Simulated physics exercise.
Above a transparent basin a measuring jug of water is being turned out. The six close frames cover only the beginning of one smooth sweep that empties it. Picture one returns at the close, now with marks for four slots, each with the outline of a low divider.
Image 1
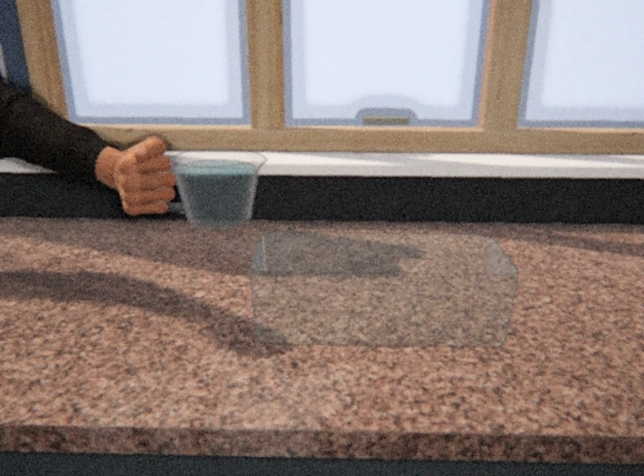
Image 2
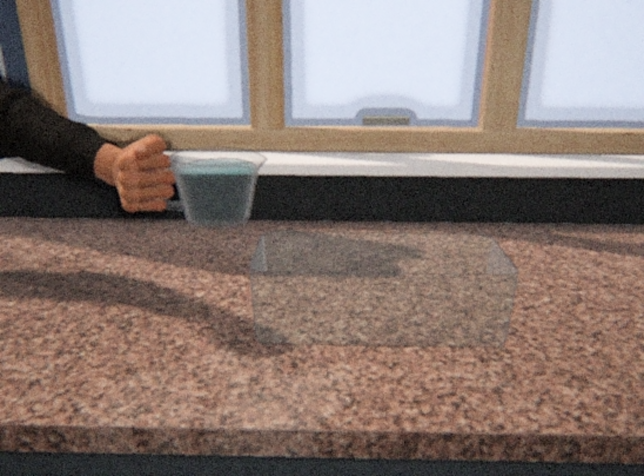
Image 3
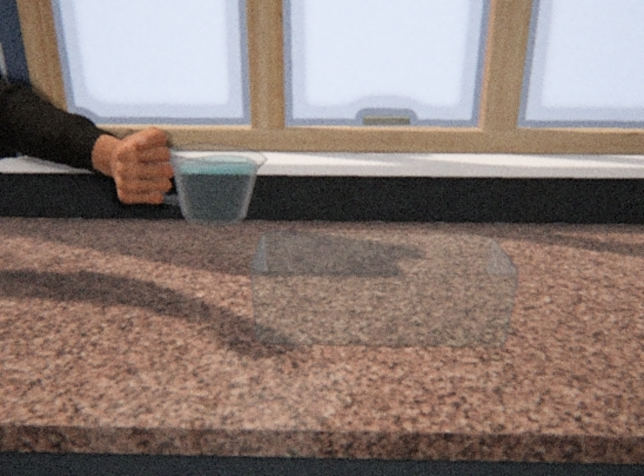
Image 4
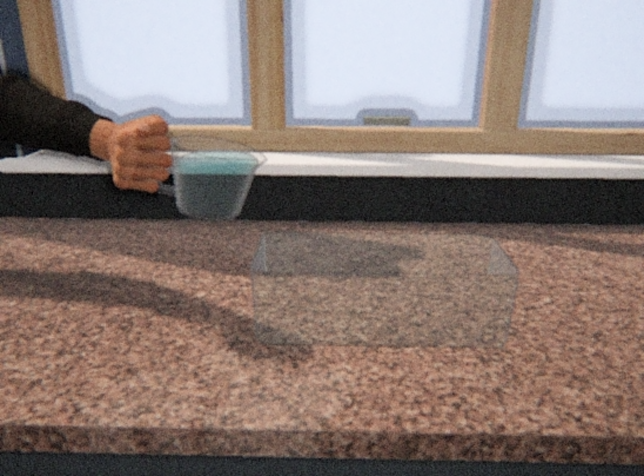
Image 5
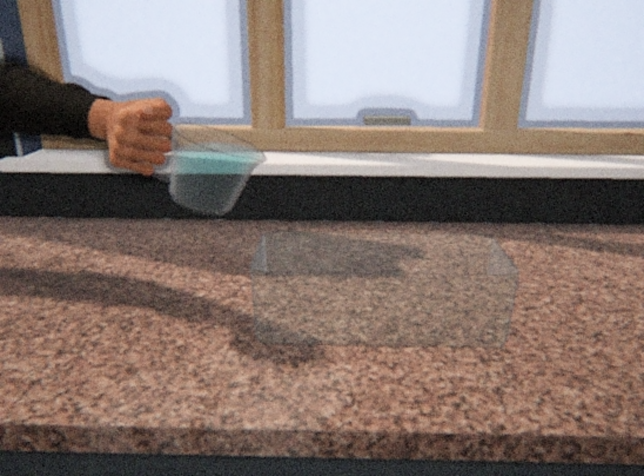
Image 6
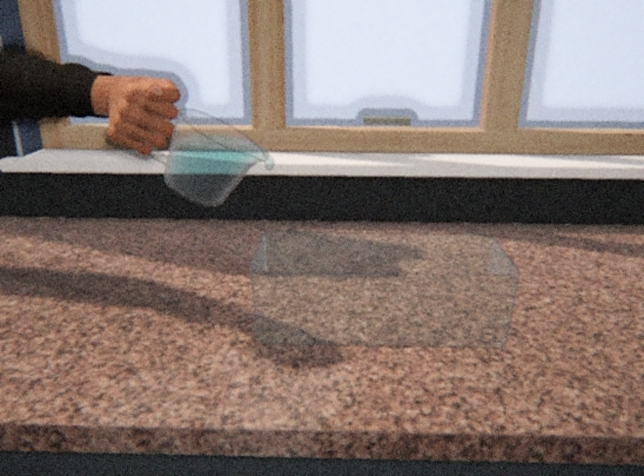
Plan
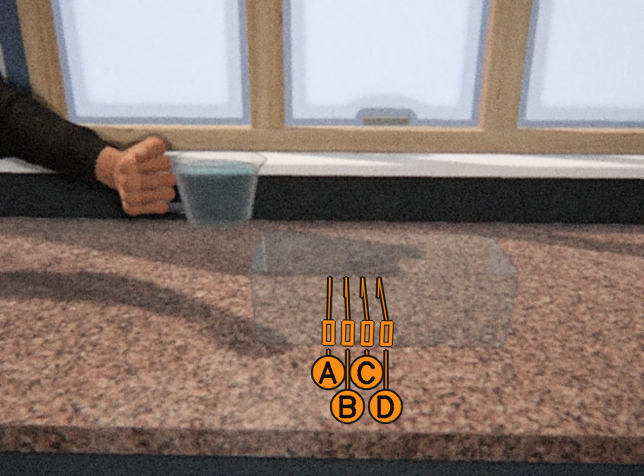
A hand lifting and gradually tilting a clear jug of blue-green water to the right, beside a transparent basin on a speckled countertop.
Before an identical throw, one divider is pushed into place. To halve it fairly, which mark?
Position B.
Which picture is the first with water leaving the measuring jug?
Picture 6.
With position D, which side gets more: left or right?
More ends on the left.
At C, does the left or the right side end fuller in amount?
More ends on the left.
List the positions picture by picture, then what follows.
Upright, lip at (266, 160); basin from (256, 340) to (505, 344); nothing has left yet, in the first frame.
Upright, lip at (266, 160); nothing has left yet, in the second frame.
Tipped about 5°, lip at (266, 160); nothing has left yet, in the third frame.
Tipped about 11°, lip at (266, 160); nothing has left yet, in the fourth frame.
Tipped about 20°, lip at (266, 159); nothing has left yet, in the fifth frame.
Tipped about 29°, lip at (266, 159); water is over the lip, down to (270, 167), in the sixth frame.
In orange, A at (328, 350); B at (347, 350); C at (366, 350); D at (385, 350).
With A, about 15 % ends left of the wall and 84 % right of it.
With B, about 55 % ends left of the wall and 43 % right of it.
With C, about 81 % ends left of the wall and 12 % right of it; 7 % is lost outside.
With D, about 84 % ends left of the wall and 12 % right of it; 5 % is lost outside.
